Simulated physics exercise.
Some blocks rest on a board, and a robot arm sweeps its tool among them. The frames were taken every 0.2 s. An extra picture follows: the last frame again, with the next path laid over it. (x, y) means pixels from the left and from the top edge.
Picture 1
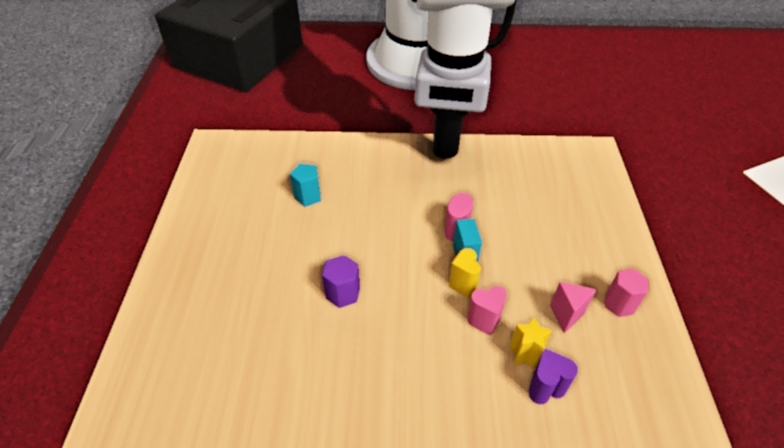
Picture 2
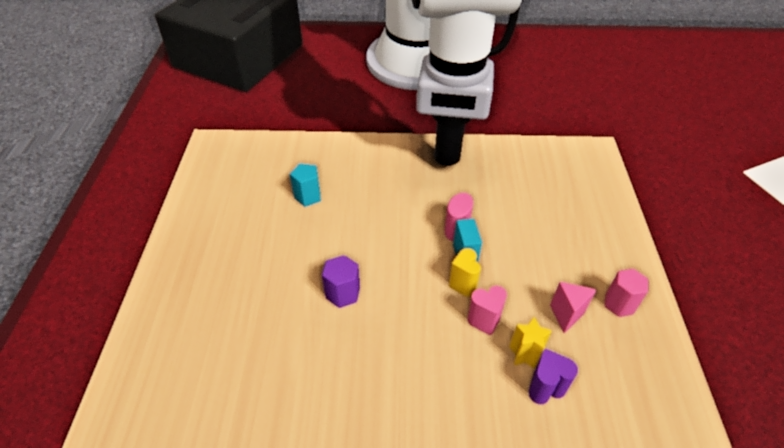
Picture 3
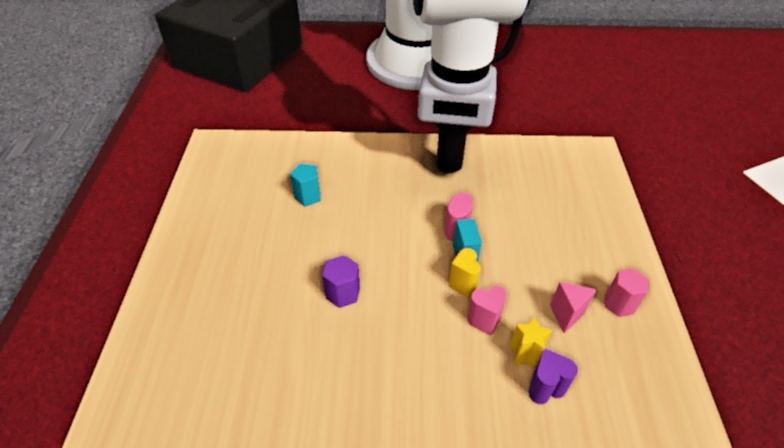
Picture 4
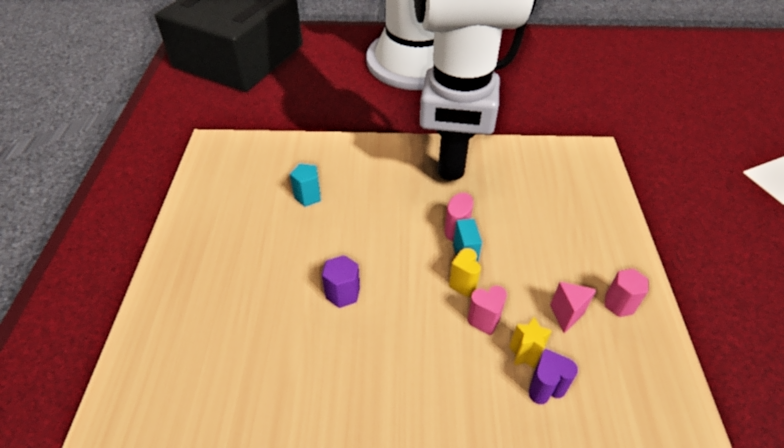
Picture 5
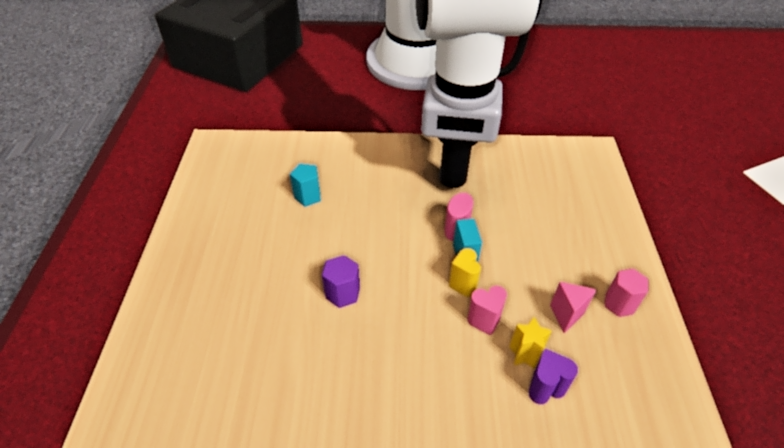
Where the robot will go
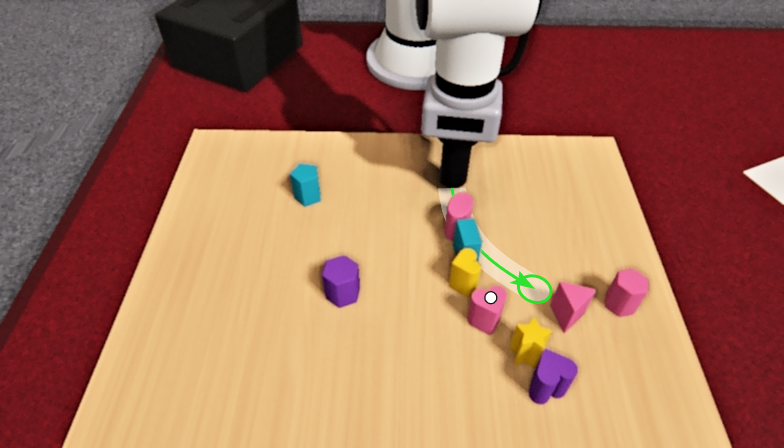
On a light wooden board laid over a red surface, seen from above at a fixed angle, a white robot arm with a black tool stands at the far edge. Pink, turquoise, yellow and purple blocks form a loose line from the upper middle to the lower right, with turquoise and purple ones apart at left. The tool moves slowly toward the near side, drifting slightly right, while the blocks stay still.
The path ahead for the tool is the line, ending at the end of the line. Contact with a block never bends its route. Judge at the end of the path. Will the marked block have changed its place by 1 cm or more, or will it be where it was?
It will remain on its spot.
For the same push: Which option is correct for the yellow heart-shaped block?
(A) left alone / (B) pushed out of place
B
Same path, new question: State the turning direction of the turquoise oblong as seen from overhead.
Viewed from above, counterclockwise.
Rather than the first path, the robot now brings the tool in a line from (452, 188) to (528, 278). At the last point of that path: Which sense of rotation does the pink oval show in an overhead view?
Spin direction: Clockwise.
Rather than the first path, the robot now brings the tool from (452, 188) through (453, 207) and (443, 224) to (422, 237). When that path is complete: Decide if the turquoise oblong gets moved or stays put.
The turquoise oblong will not stay where it is.
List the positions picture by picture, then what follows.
The first picture shows tool's lower end (446, 150); pink oval (461, 204); yellow heart-shaped block (468, 260); turquoise oblong (469, 231); pink heart-shaped block (491, 298).
The second picture shows tool (447, 157); blocks still.
The third picture shows tool (449, 164); blocks still.
The fourth picture shows tool (451, 172); blocks still.
The fifth picture shows tool (453, 179); pink oval (461, 204); yellow heart-shaped block (468, 260); turquoise oblong (469, 231); pink heart-shaped block (491, 298).
Drawn move, from (452, 188) via (462, 223) and (490, 259), ending at (535, 289); the dot is on the pink heart-shaped block.
What follows on the original path. One third of the way, tool (463, 215); pink oval (456, 220), turned 45° clockwise; yellow heart-shaped block (470, 267), turned 30° clockwise; turquoise oblong (469, 242), turned 45° anticlockwise.
Two thirds of the way, tool (493, 251); pink oval (455, 230), turned 105° clockwise; yellow heart-shaped block (471, 269), turned 35° clockwise; turquoise oblong (466, 250), turned 100° anticlockwise.
At the end, tool (538, 280); pink oval (455, 230), turned 105° clockwise; yellow heart-shaped block (471, 269), turned 35° clockwise; turquoise oblong (466, 250), turned 100° anticlockwise; pink heart-shaped block still.
